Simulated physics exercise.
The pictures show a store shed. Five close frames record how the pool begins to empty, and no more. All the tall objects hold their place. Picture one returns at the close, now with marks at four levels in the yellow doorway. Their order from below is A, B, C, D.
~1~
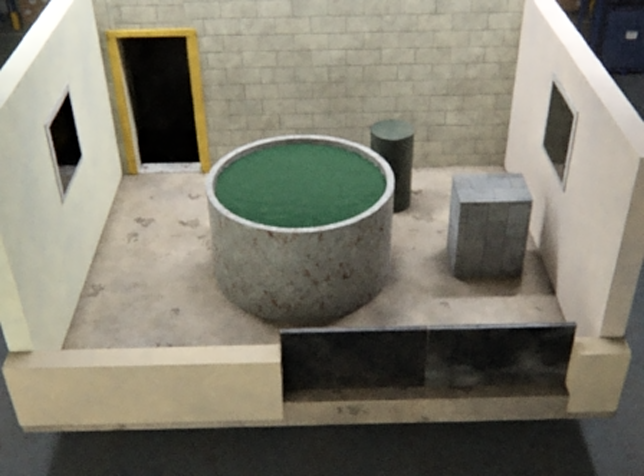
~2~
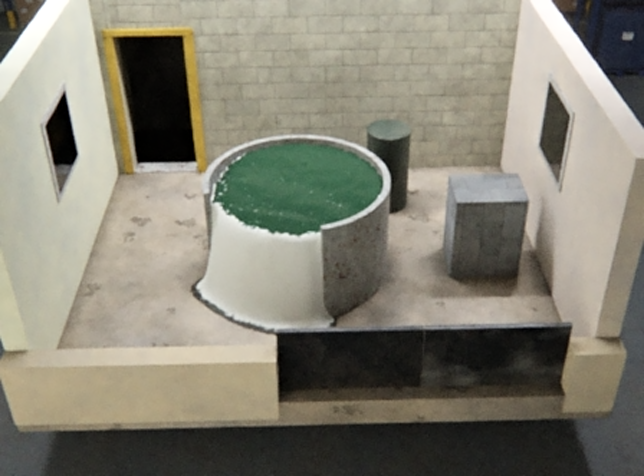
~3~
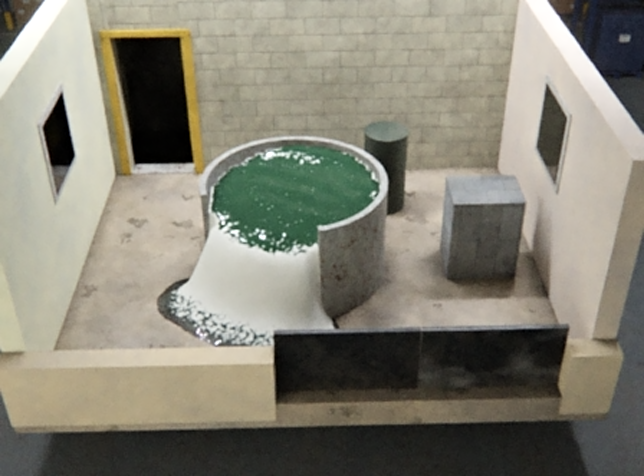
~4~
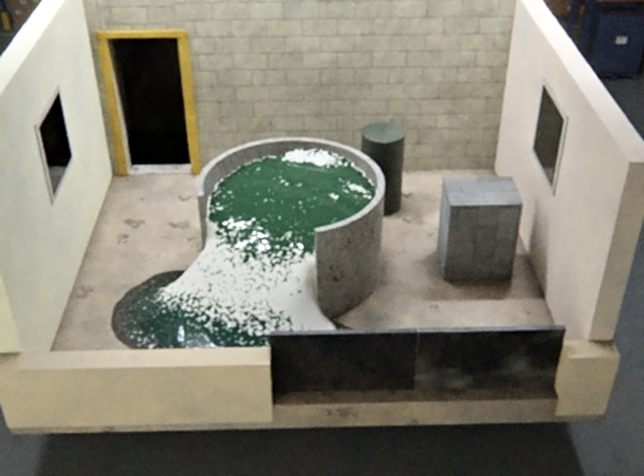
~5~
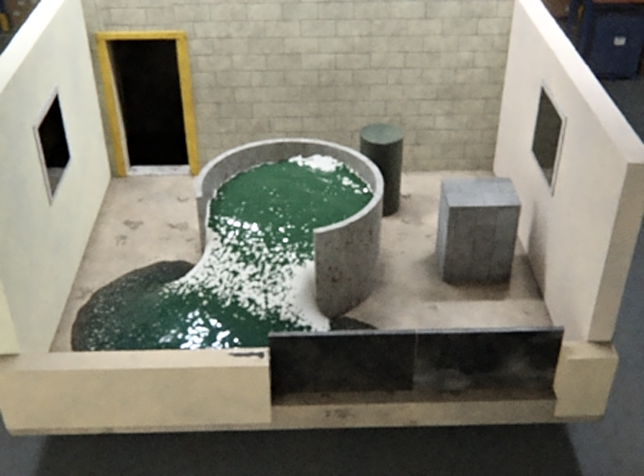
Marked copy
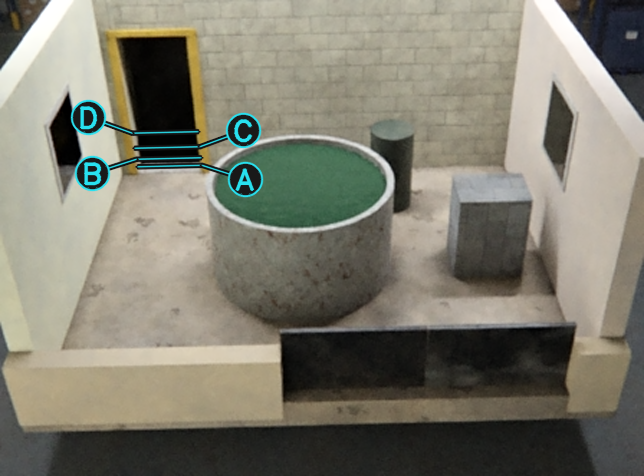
In a store shed, green water pours from a round pool and spreads leftward across the floor.
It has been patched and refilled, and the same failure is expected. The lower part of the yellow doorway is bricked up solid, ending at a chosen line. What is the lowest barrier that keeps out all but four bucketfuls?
That is mark C.
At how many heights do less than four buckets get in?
Two of the four.
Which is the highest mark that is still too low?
The answer is B.
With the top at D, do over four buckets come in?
No, not at all.
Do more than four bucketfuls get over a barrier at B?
Yes, it does.
On the marked copy, A at (169, 166); B at (168, 158); C at (167, 147); D at (165, 132); from the bottom up A, B, C, D.
With A, dozens of bucketfuls pour in.
With B, some 15 bucketfuls get in.
With C, a bucket or two gets in.
With D, nothing gets over.
